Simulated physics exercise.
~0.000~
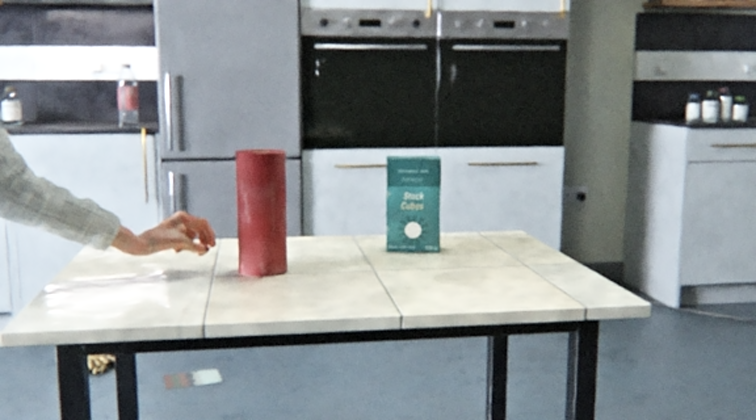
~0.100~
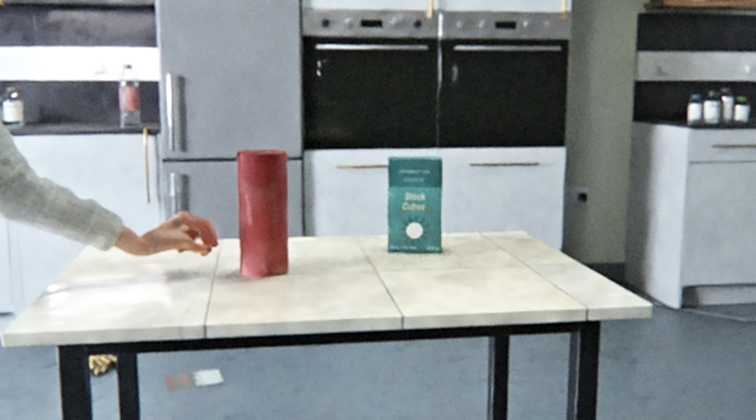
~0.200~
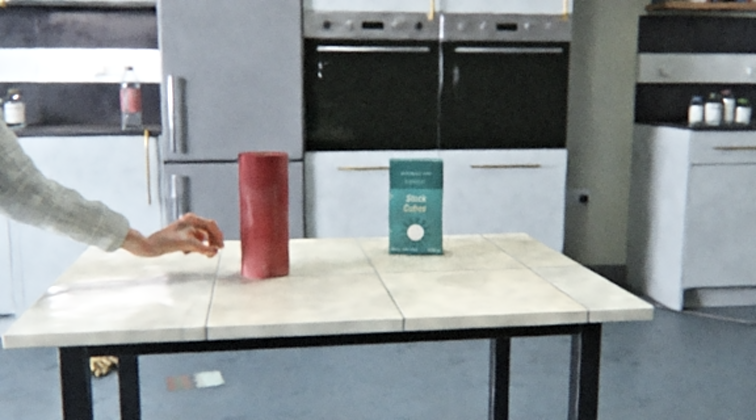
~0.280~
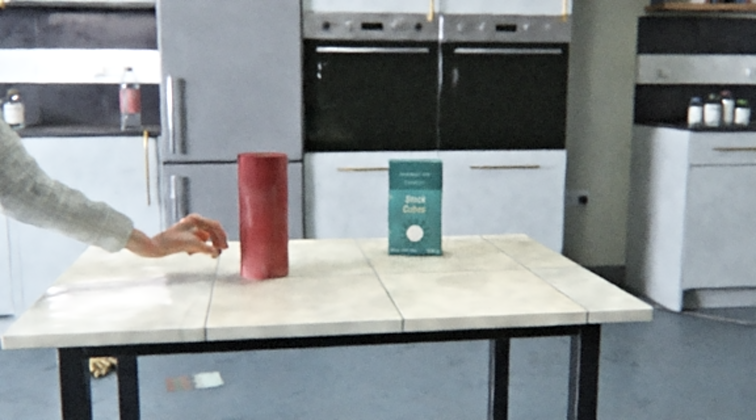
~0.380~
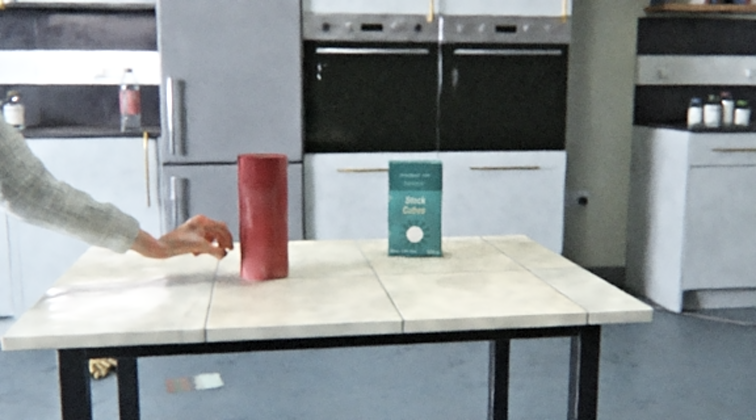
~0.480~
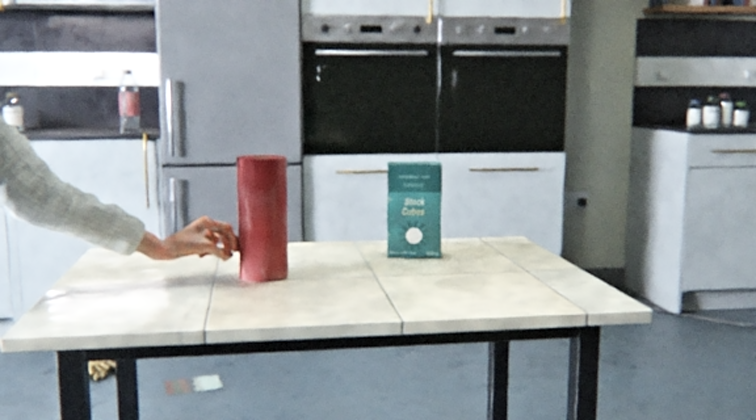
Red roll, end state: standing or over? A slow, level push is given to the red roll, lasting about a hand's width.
It is not upset.
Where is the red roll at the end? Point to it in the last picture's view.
End point in the final view: About (326, 216).
Around 0.78 s, red roll displaced a little near (278, 217).
Around 0.98 s, red roll displaced a little near (290, 217).
Around 1.28 s, red roll displaced about its own width near (307, 217).
Around 1.58 s, red roll displaced about its own width near (325, 216).
Finally (2.2 s), moved from the start, red roll. Final places as the last picture's camera would see them, red roll near (326, 216).
